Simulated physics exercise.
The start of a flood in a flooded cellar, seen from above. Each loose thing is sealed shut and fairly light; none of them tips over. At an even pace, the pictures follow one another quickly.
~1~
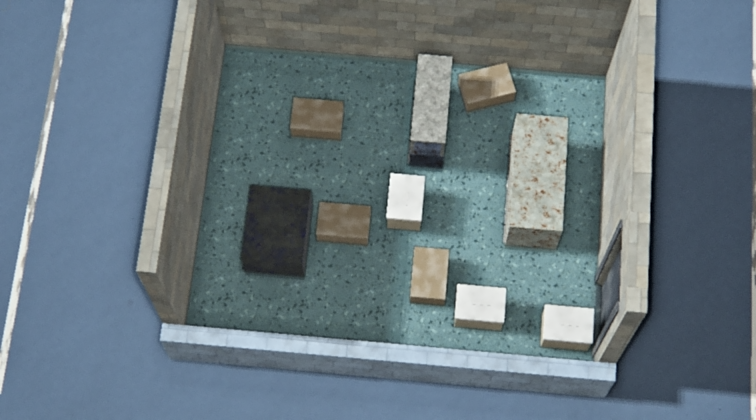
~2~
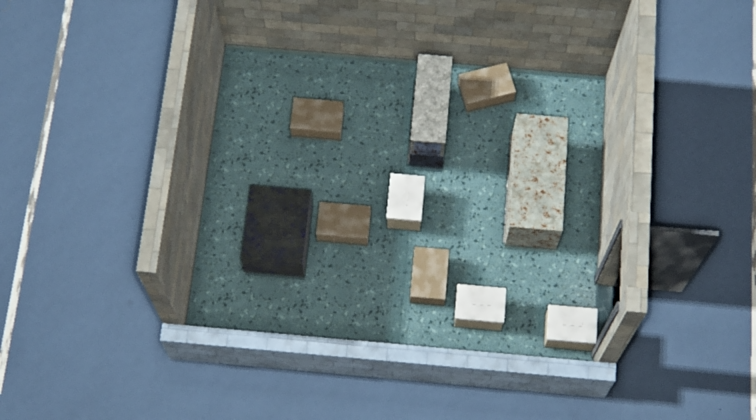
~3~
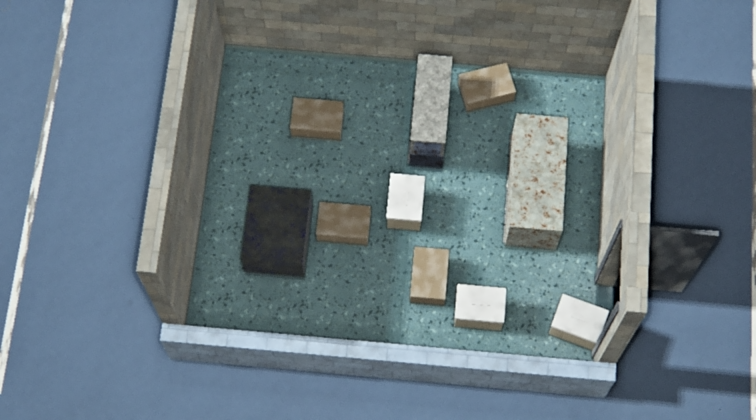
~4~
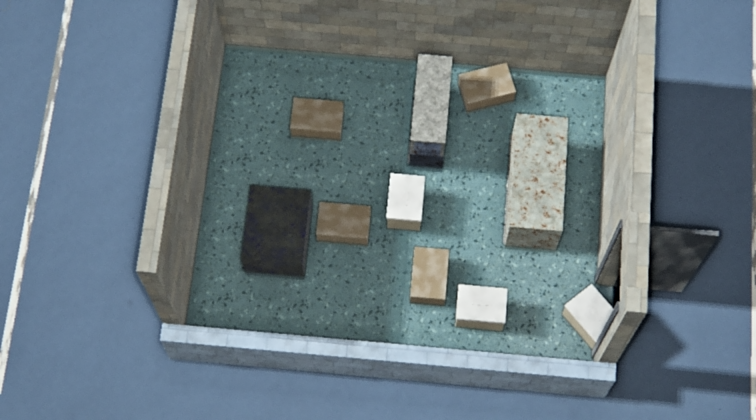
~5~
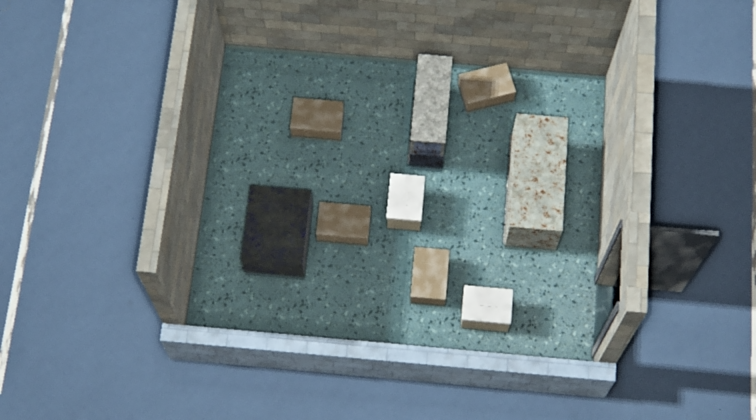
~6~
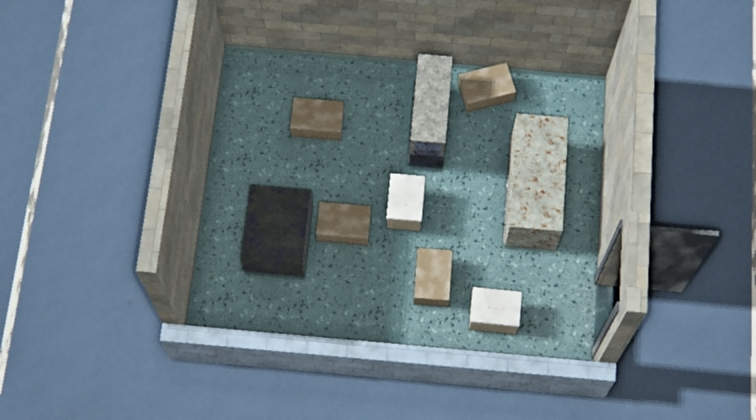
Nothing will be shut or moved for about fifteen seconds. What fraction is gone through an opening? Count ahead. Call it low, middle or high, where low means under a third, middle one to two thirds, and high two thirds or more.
Middle.
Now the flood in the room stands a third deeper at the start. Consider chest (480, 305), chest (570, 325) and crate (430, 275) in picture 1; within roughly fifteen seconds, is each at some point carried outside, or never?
In that order: Swept away, swept away, swept away.
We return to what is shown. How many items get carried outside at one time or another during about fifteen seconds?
I make it 3.
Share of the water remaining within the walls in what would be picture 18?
I'd say close to 84 percent.
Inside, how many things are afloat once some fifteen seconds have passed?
By my reckoning the number comes out at 4.
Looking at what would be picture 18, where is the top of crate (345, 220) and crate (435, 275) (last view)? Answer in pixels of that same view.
First object around (369, 247); second object around (534, 316).
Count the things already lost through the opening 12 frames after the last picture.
I get 2.
A moment on, 1 of 7 are out; 6 afloat.
Next, 2 of 7 are out; 5 afloat.
Later, 3 of 7 are out; 4 afloat.
In the end, 3 of 7 are out; 4 afloat.
